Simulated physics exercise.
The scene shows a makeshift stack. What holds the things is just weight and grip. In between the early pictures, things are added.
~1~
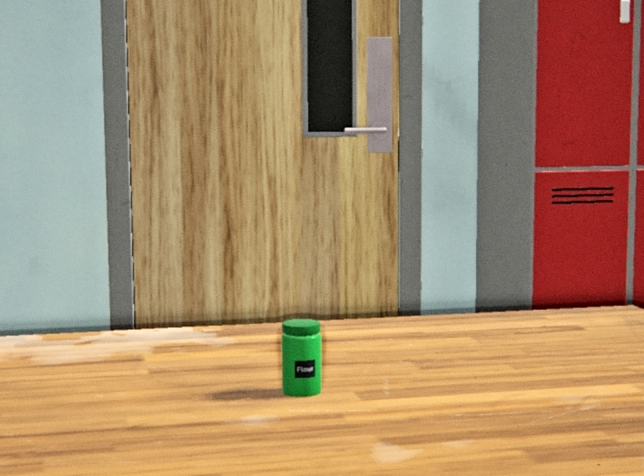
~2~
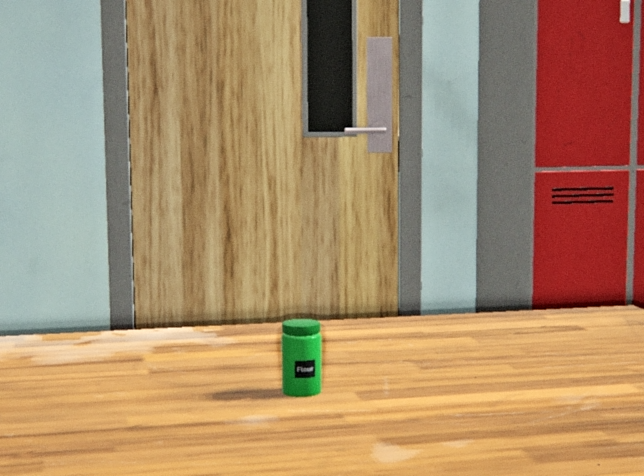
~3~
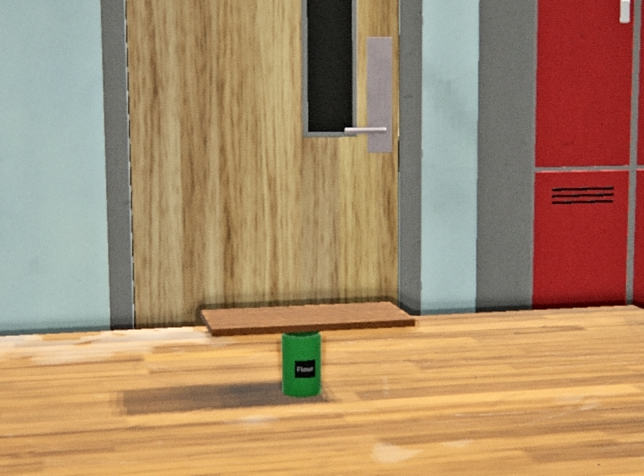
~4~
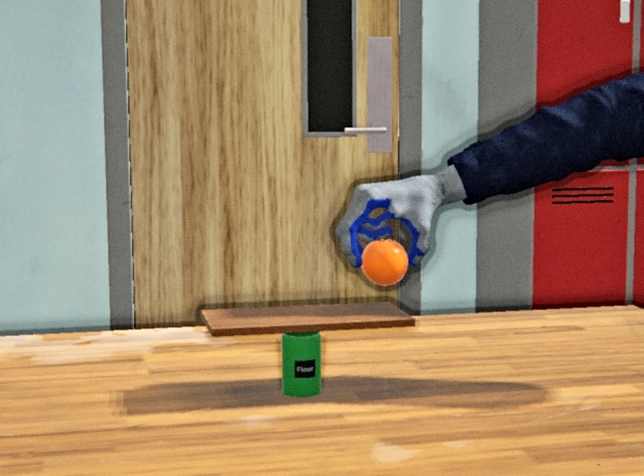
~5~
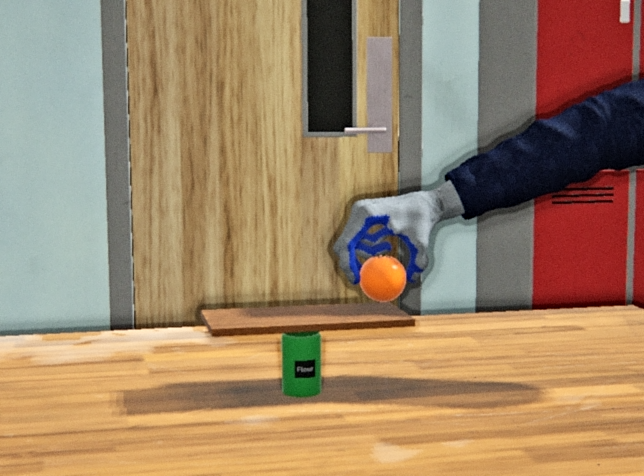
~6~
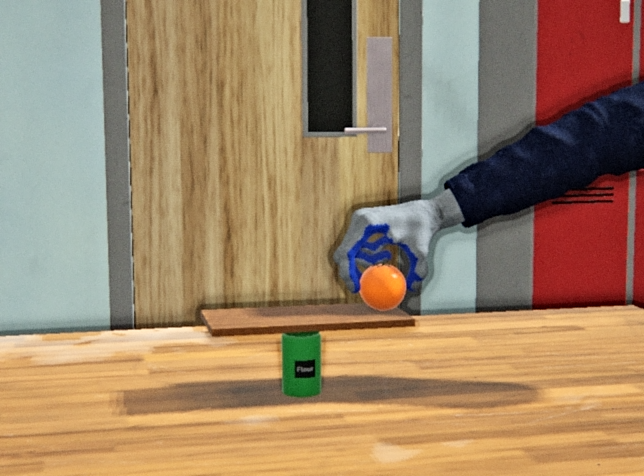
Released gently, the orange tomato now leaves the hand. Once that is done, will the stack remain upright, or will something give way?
The stack gives way.
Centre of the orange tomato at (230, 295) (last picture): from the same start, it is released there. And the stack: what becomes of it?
Result: The stack tips over.
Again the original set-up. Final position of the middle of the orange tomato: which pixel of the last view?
Roughly pixel (424, 362) in the last picture.
Then, 0.30 s past the last view, orange tomato now fallen; brown board rocked 46° from its first pose.
Then, 0.40 s past the last view, brown board rocked 61° from its first pose.
Then, 1.10 s past the last view, brown board rocked 43° from its first pose.
Finally, fallen, orange tomato; down or leaning hard in the stack, brown board; green shaker still in place. Final places as the last picture's camera would see them, orange tomato near (424, 362). The stack comes apart.
